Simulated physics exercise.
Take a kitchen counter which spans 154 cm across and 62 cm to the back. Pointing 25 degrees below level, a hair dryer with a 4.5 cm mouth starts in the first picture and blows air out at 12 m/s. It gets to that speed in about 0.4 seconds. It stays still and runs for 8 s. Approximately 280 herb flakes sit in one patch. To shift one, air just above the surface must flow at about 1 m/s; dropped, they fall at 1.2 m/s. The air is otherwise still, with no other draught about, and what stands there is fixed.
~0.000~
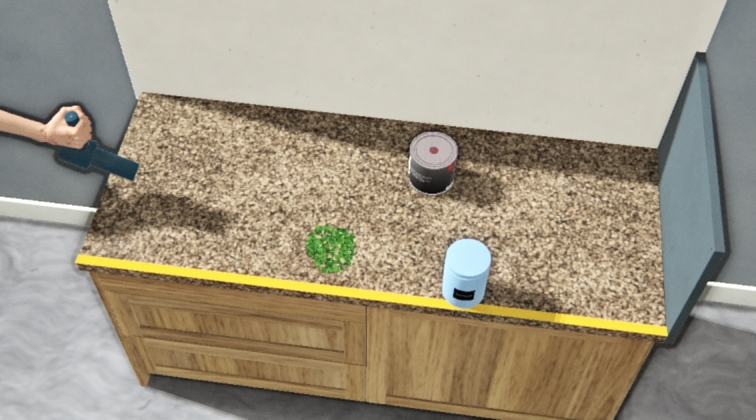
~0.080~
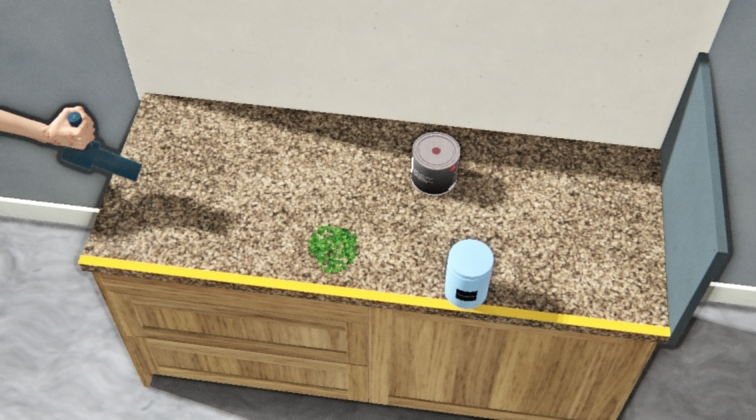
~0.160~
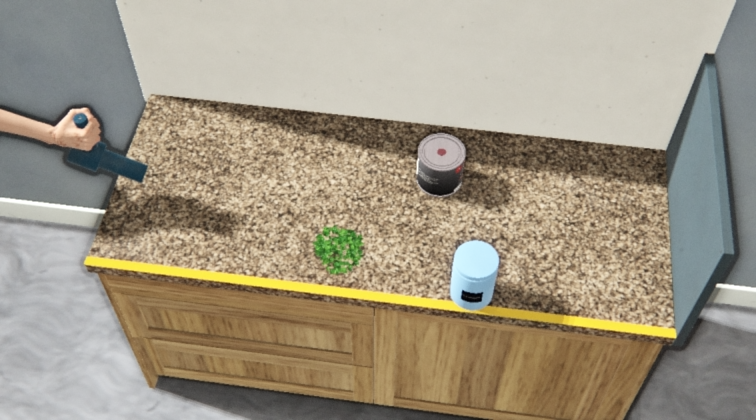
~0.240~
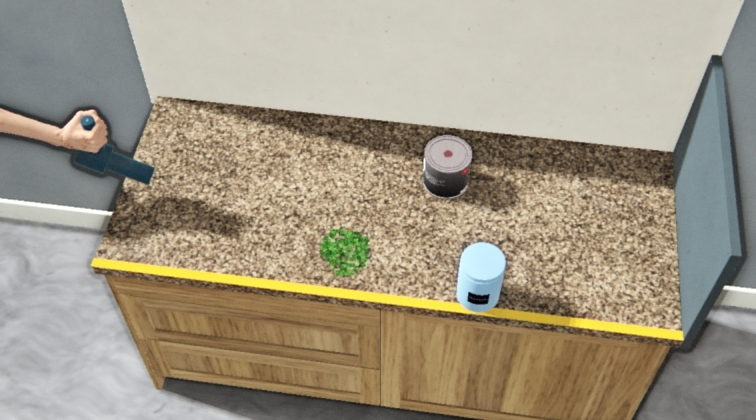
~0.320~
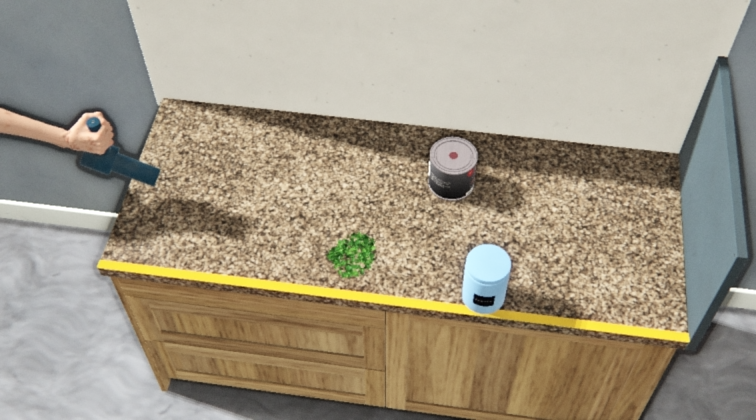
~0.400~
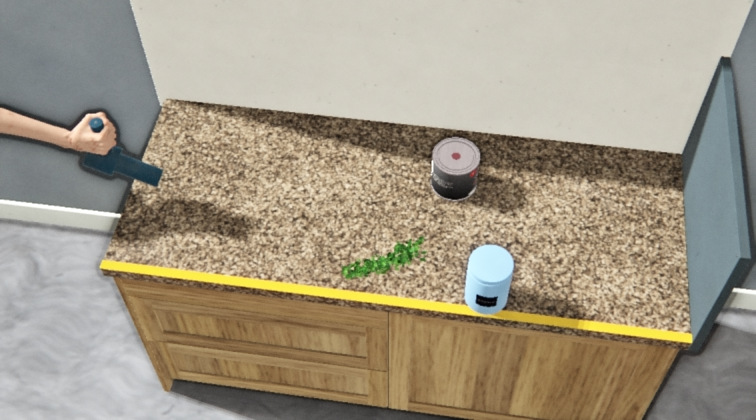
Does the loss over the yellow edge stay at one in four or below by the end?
No, it goes above one in four.
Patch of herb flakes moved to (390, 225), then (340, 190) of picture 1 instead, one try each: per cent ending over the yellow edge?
First try about 30 per cent, second about 1 per cent.
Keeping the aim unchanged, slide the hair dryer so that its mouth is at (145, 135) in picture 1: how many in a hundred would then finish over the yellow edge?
I'd put it at around 100 per cent.
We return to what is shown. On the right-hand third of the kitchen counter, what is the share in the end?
About 20 %.
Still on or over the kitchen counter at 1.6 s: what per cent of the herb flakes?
That works out to roughly 40 % remaining.
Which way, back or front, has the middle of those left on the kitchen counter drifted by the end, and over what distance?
It drifts toward the closer edge, close to 5 cm in all.
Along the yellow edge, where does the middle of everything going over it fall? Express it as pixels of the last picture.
Median crossing, approx. (431, 310).
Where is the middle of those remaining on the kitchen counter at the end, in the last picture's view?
It lands close to (586, 303) in the last picture.
After 1.6 s, 65 % are over the yellow edge; the middle of those still in play is near (568, 299); 68 % have settled or left.
After 2.6 s, 70 % are over the yellow edge; the middle of those still in play is near (570, 300); 74 % have settled or left.
After 4.4 s, 72 % are over the yellow edge; the middle of those still in play is near (568, 298); 78 % have settled or left.
After 8.0 s, at the end, 78 % are over the yellow edge; the middle of those still in play is near (586, 303).
